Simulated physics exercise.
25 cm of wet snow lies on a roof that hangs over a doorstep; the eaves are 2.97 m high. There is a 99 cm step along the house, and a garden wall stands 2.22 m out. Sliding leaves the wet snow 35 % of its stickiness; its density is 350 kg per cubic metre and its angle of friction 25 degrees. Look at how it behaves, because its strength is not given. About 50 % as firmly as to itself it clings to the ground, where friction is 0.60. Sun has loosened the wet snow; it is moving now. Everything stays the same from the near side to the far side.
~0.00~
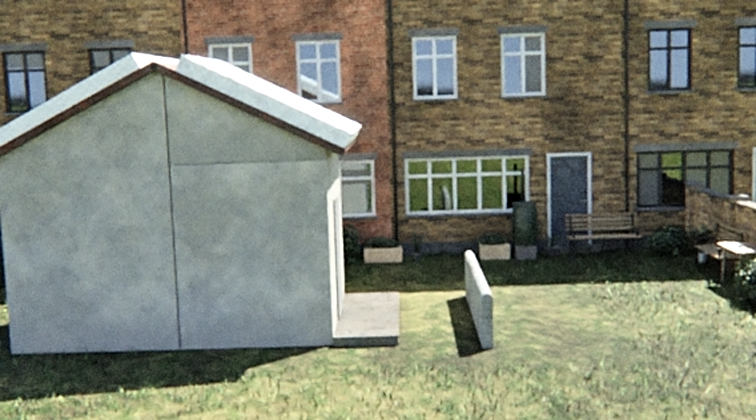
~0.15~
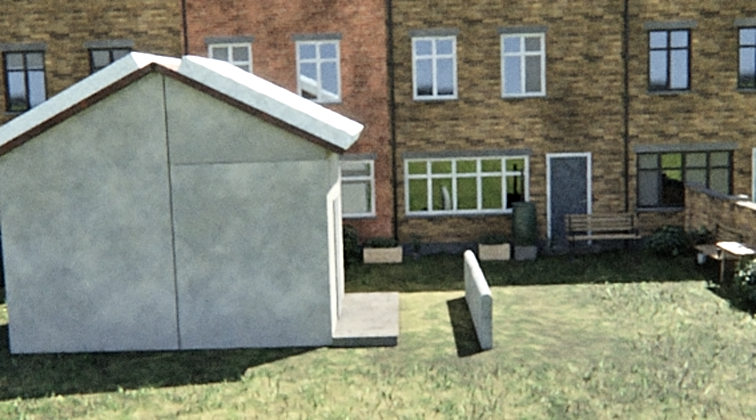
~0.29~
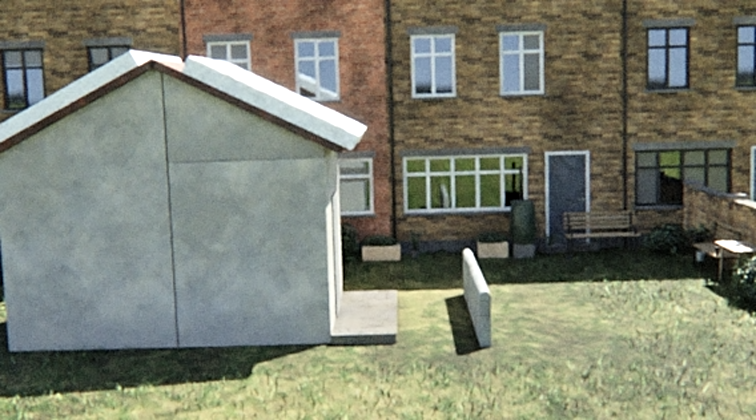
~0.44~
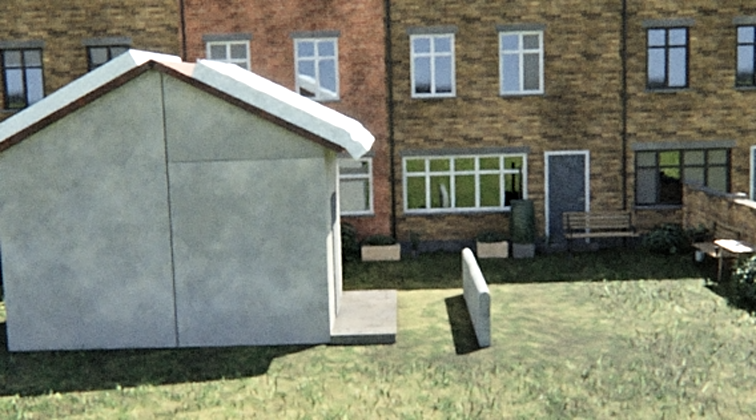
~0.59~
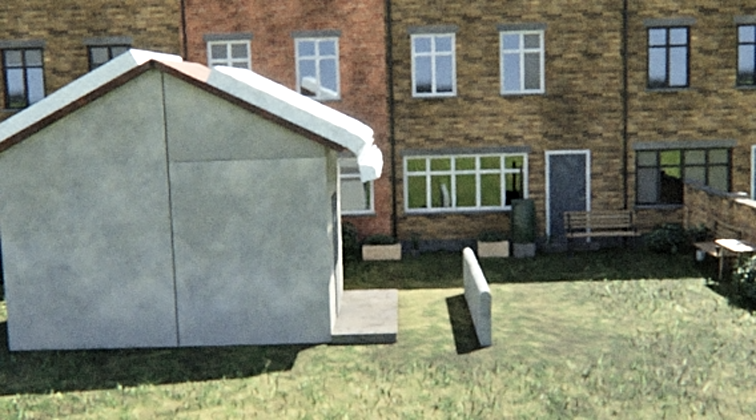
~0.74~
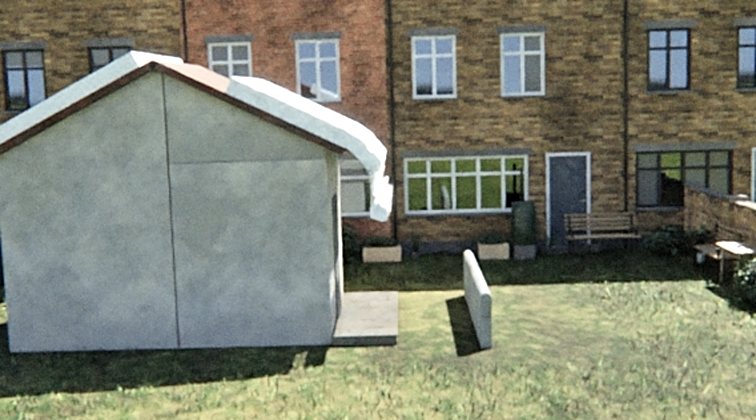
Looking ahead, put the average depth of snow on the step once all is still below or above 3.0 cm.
Average depth: Exceeding 3.0 cm.
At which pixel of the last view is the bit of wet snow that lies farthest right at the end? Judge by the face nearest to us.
At roughly (710, 336).
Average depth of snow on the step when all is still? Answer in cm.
8 cm.
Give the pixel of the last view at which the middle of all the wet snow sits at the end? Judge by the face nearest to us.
Around (443, 330).
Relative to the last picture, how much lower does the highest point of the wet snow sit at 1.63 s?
The gap comes to around 1.9 metres.
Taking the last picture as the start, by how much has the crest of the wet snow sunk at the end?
Looks like something near 3.2 m to me.
After 1.15 s, 53 % of the snow is still up on the roof and 47 % is falling or down.
After 1.63 s, none of the snow is still up on the roof and all is falling or down.
After 2.12 s, none of the snow is still up on the roof and all is falling or down.
After 2.60 s, none of the snow is still up on the roof and all is falling or down.
After 2.90 s, at the end, none of the snow is still up on the roof and the snow on the step is 8.3 cm deep on average.
